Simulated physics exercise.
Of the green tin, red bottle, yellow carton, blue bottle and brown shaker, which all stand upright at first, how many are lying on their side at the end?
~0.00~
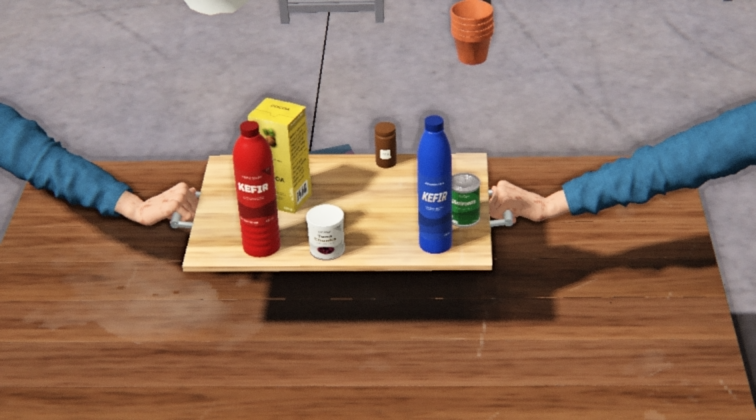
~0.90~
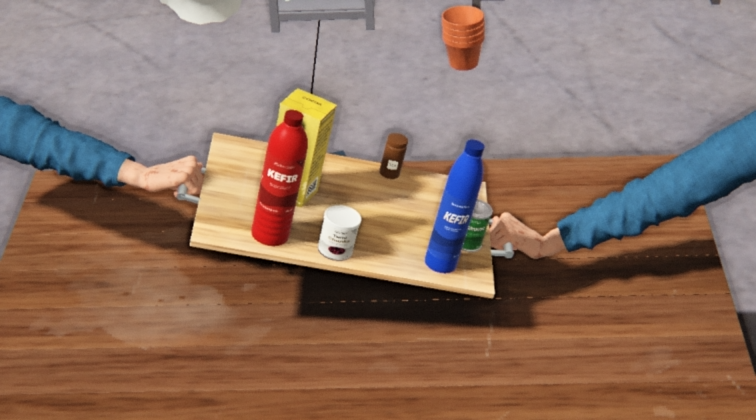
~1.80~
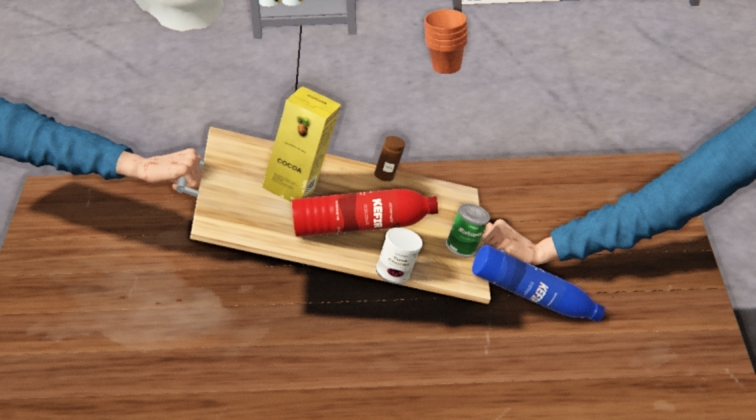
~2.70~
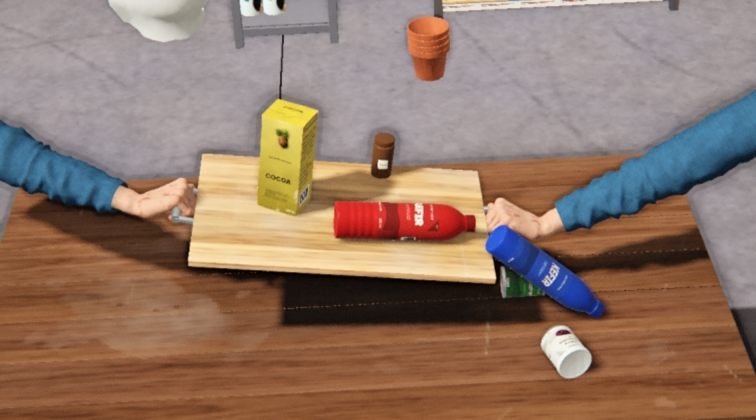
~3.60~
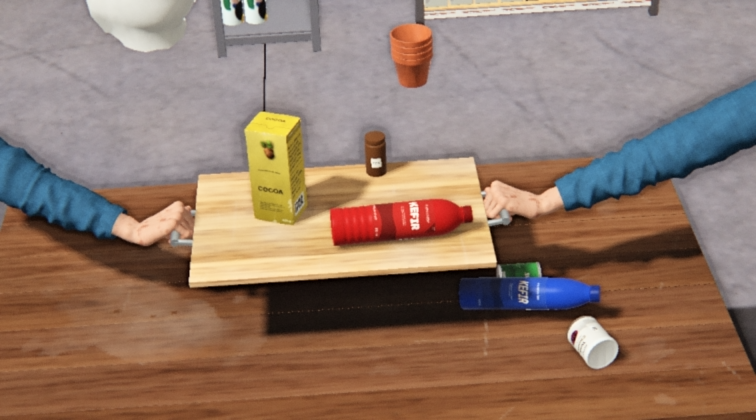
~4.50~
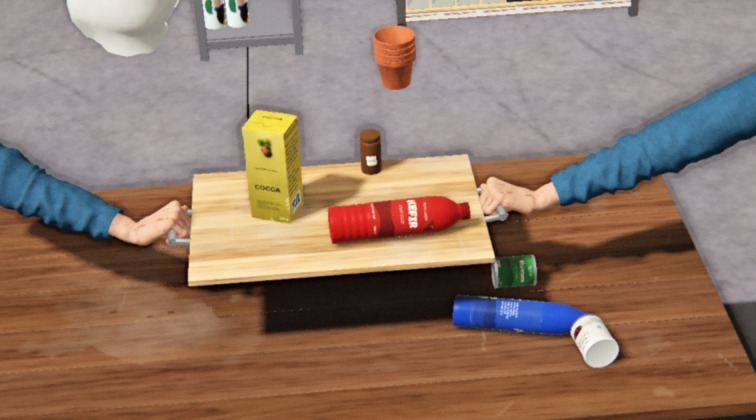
Three of them end up on their side. They are the red bottle on the tray, and the blue bottle and green tin on the table.
